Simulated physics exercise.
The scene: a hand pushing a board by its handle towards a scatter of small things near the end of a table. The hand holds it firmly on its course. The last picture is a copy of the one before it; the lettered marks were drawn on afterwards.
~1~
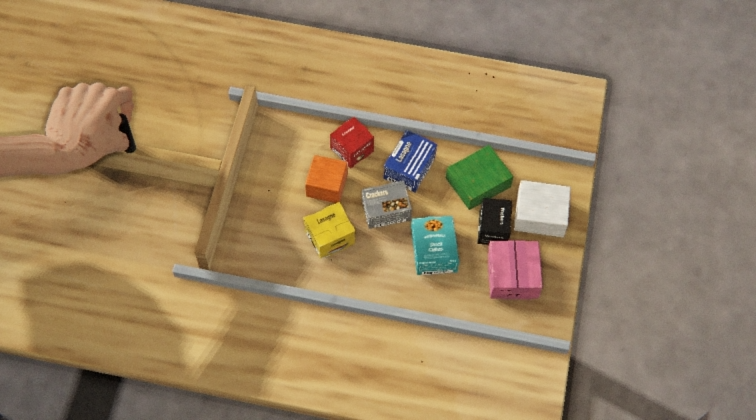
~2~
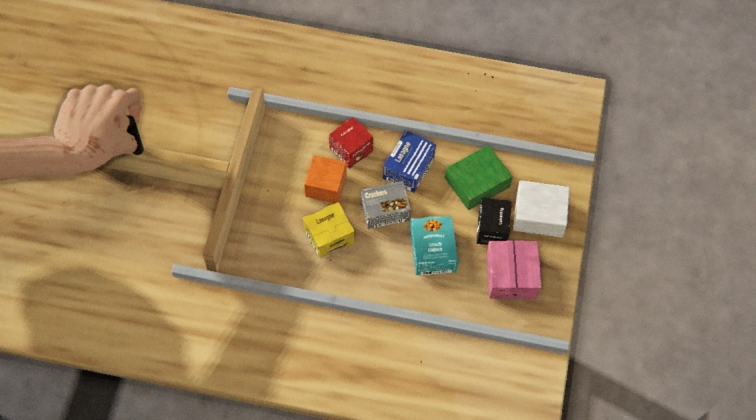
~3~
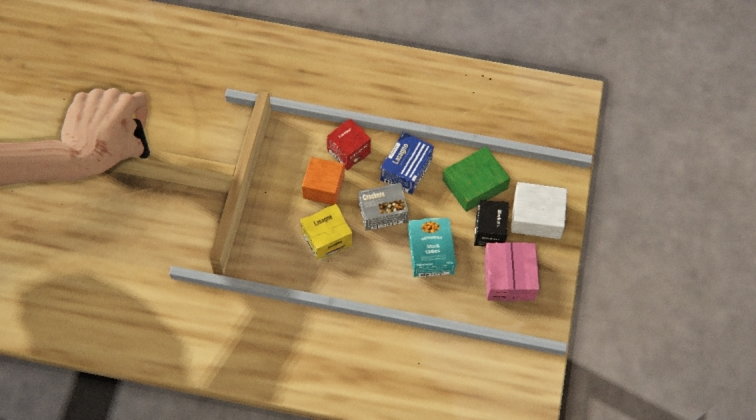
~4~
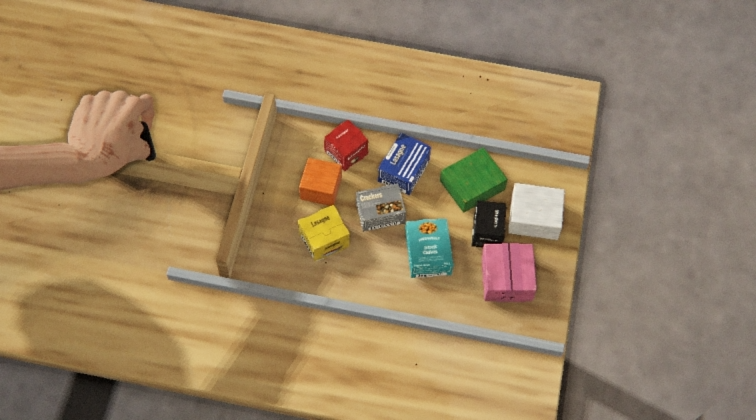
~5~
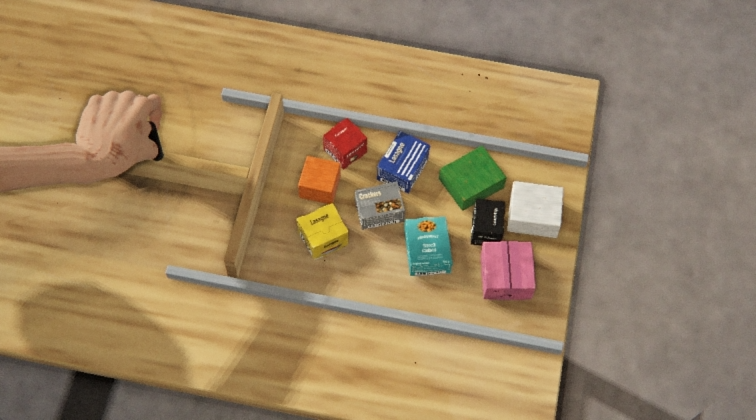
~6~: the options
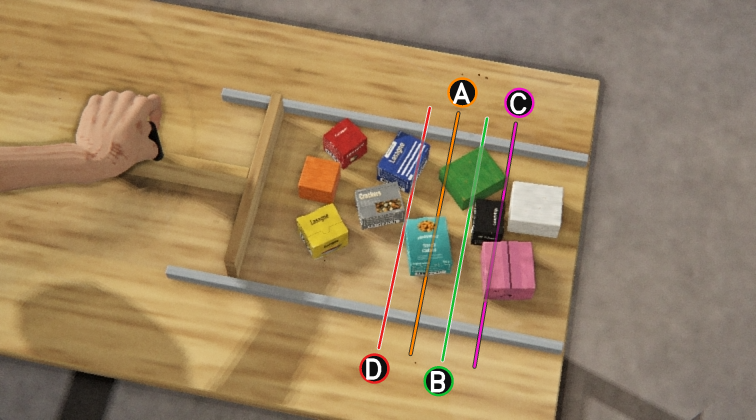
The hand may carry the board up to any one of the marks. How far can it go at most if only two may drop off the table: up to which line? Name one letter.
It should halt at B.
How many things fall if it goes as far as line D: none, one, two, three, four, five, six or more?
By then, none.
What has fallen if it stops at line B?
The white block.
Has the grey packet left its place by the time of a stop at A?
Yes.
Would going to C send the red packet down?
No.
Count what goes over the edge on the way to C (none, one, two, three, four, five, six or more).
By then, four.
On the copy, A at (436, 227); B at (466, 233); C at (496, 239); D at (406, 221).
On B. First, board (331, 188); red packet (372, 146); yellow packet (355, 240).
Then, board (407, 203); white block (552, 215); pink box (512, 272).
Finally, board (464, 213); white block over the edge; pink box (570, 283); one fallen.
By contrast, A is within the limit but short; C drops four; D is within the limit but short.
